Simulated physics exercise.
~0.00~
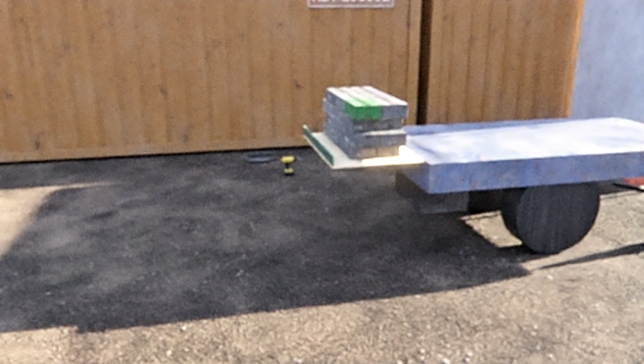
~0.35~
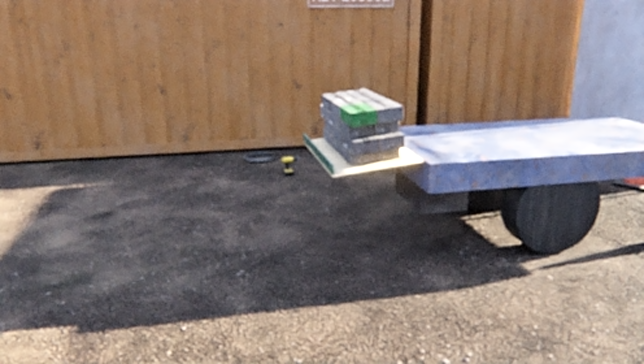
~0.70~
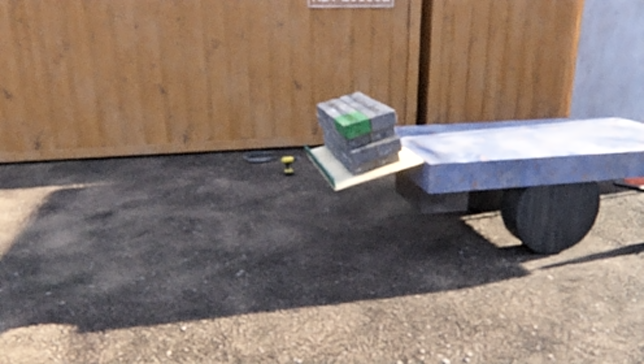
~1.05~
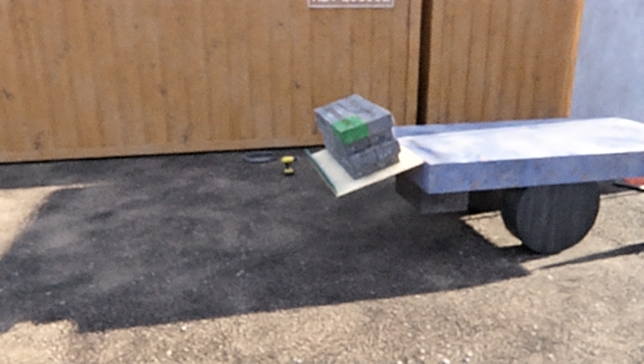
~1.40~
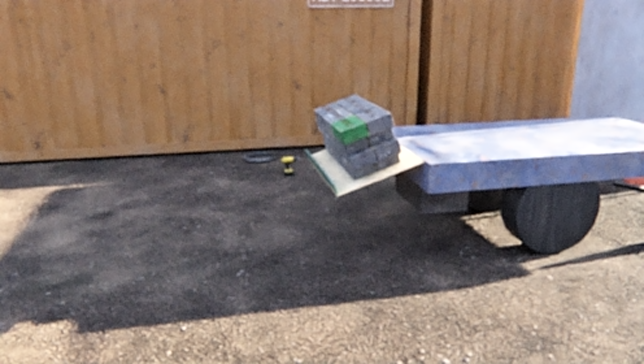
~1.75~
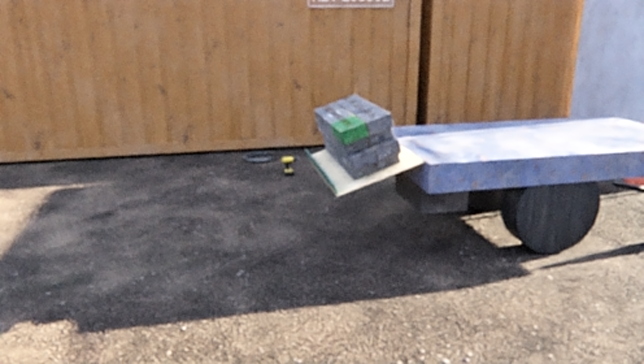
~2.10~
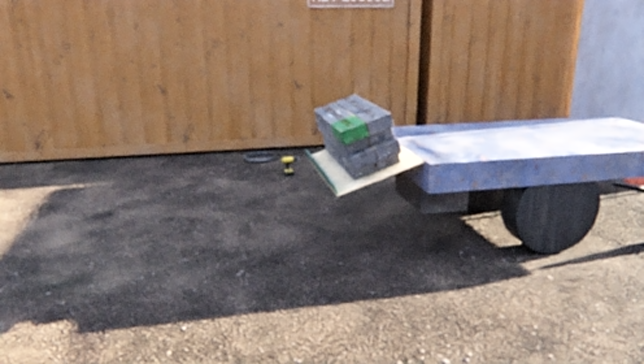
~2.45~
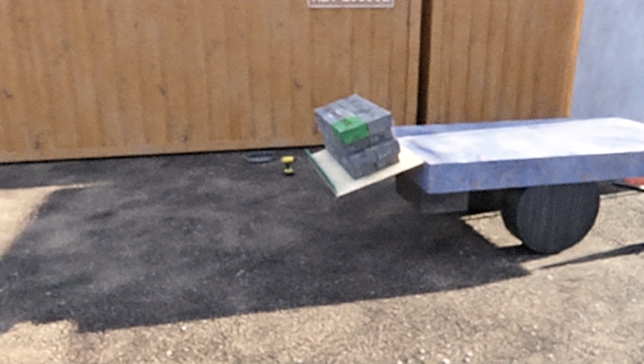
A stack of grey boxes tilts with its flap behind a flat-bed and stays aboard.
